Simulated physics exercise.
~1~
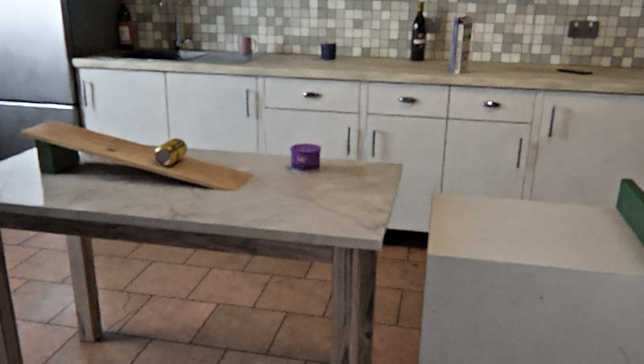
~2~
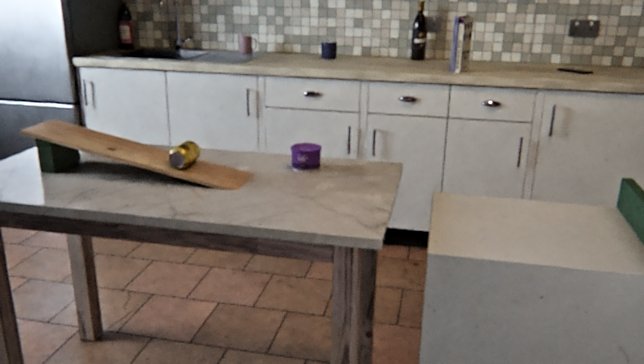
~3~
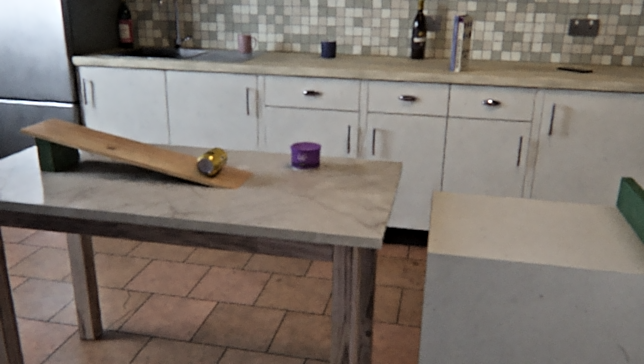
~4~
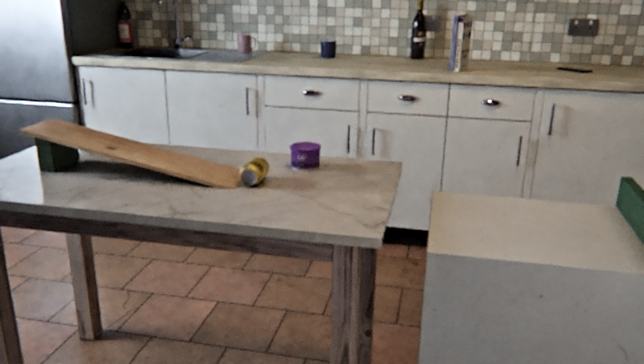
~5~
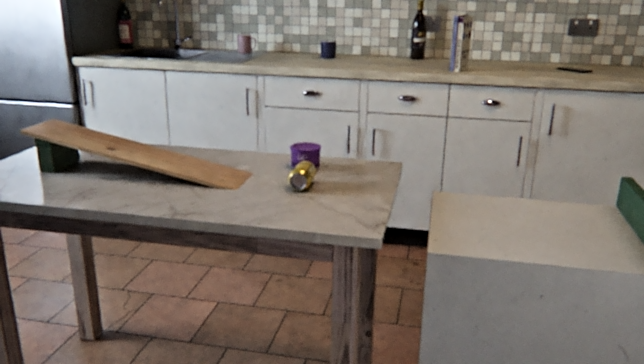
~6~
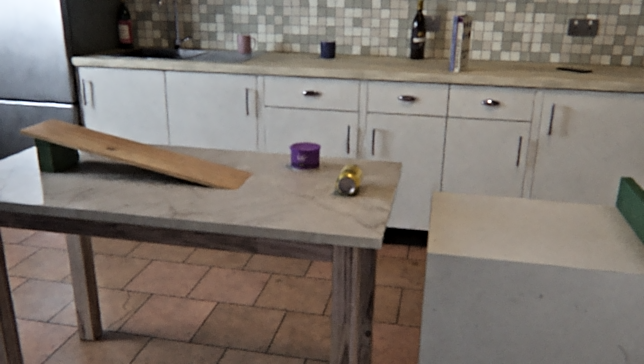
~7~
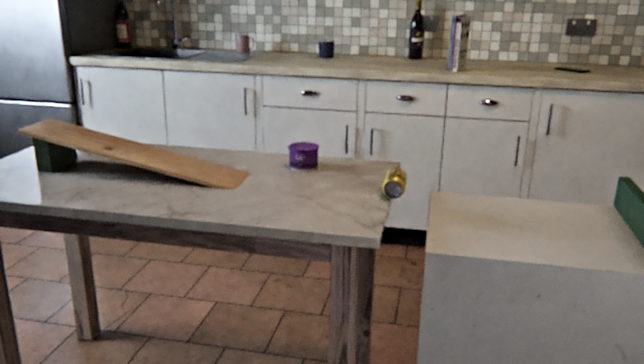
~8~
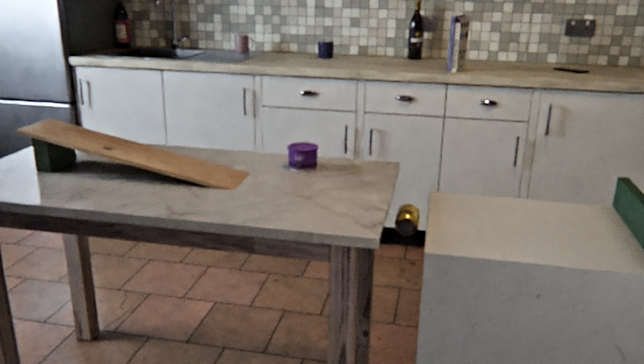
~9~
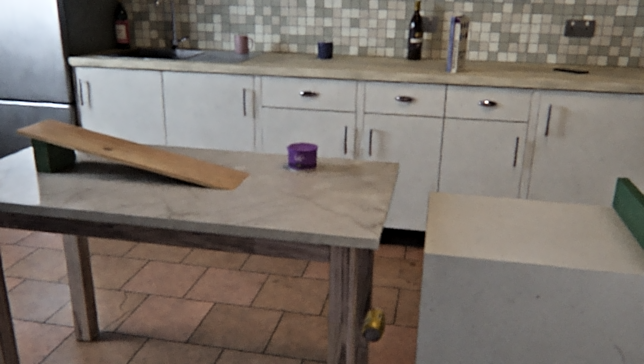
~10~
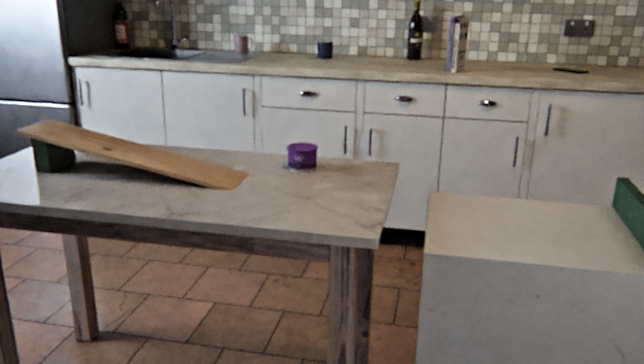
In a kitchen, a yellow can on its side rolls down a fixed wooden ramp and across a table, passing in front of a purple tub that stays put, then goes off the right edge and drops into the gap before a lower white top, ending out of sight.
